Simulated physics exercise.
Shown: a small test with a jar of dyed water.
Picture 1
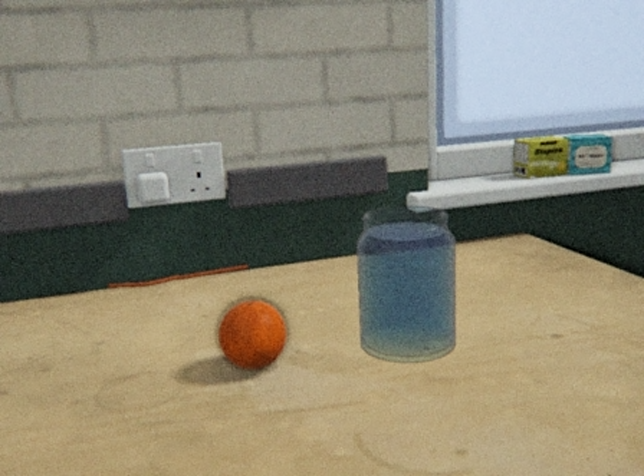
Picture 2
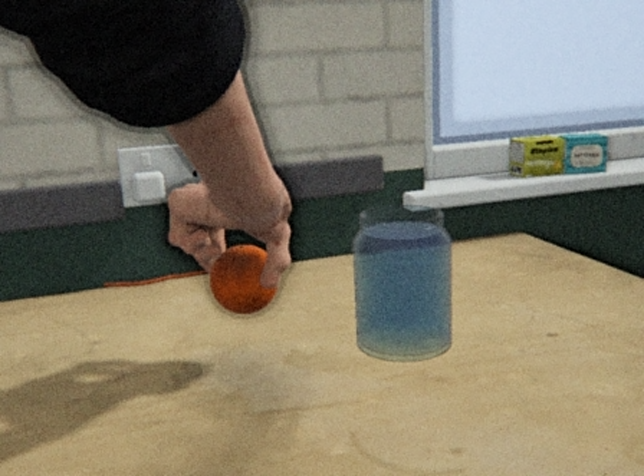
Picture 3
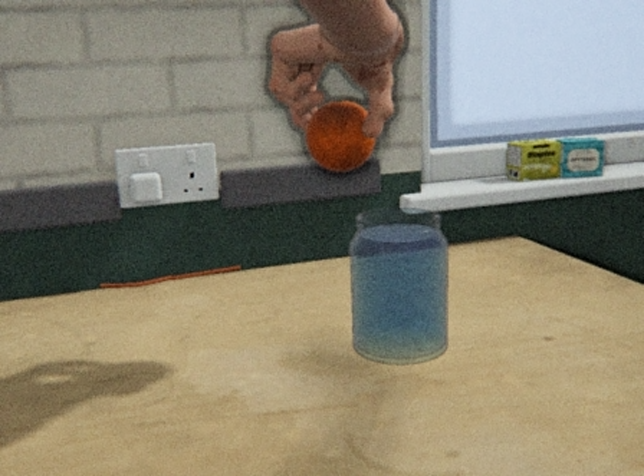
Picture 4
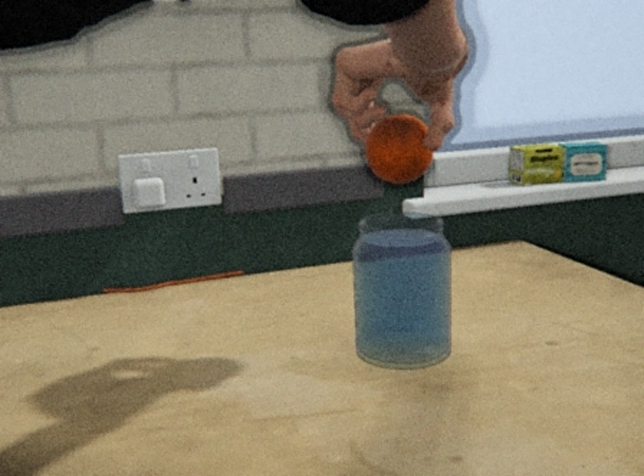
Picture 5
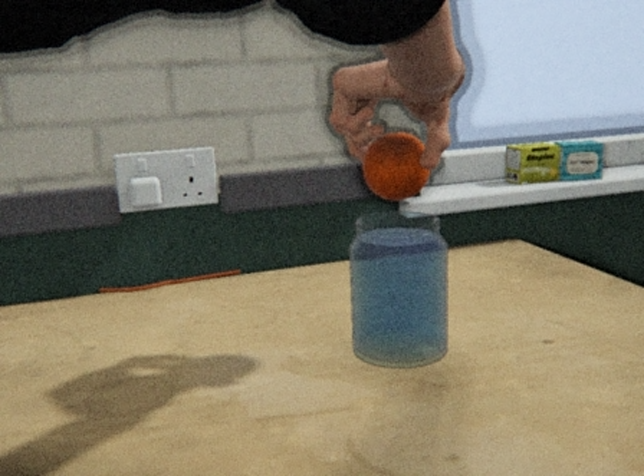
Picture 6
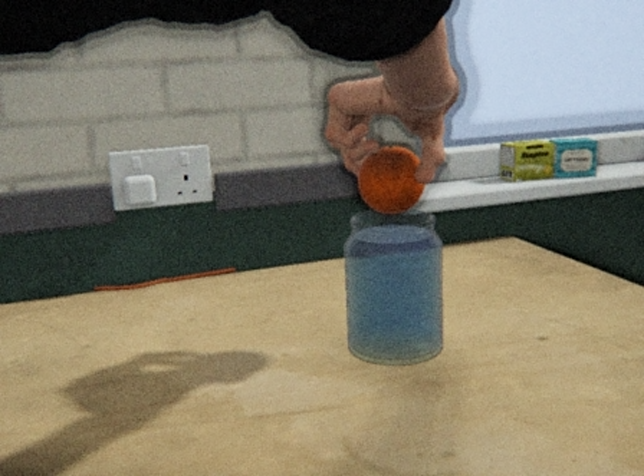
A hand picking up an orange from a wooden tabletop, carrying it right and lowering it above a jar of blue water.
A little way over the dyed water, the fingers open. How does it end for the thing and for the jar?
What you'd see is that the thing keeps afloat while the jar spills some.
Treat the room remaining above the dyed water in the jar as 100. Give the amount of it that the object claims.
I'd put it at 170 in a hundred.
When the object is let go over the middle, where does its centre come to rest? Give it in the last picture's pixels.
Resting centre, last frame: About (393, 236).
Next, the orange enters the dyed water; the jar is full to the brim.
After that, the orange comes up again; the jar is full to the brim; it has run over.
Finally, the orange rides on the surface; the jar is full to the brim; it has run over.
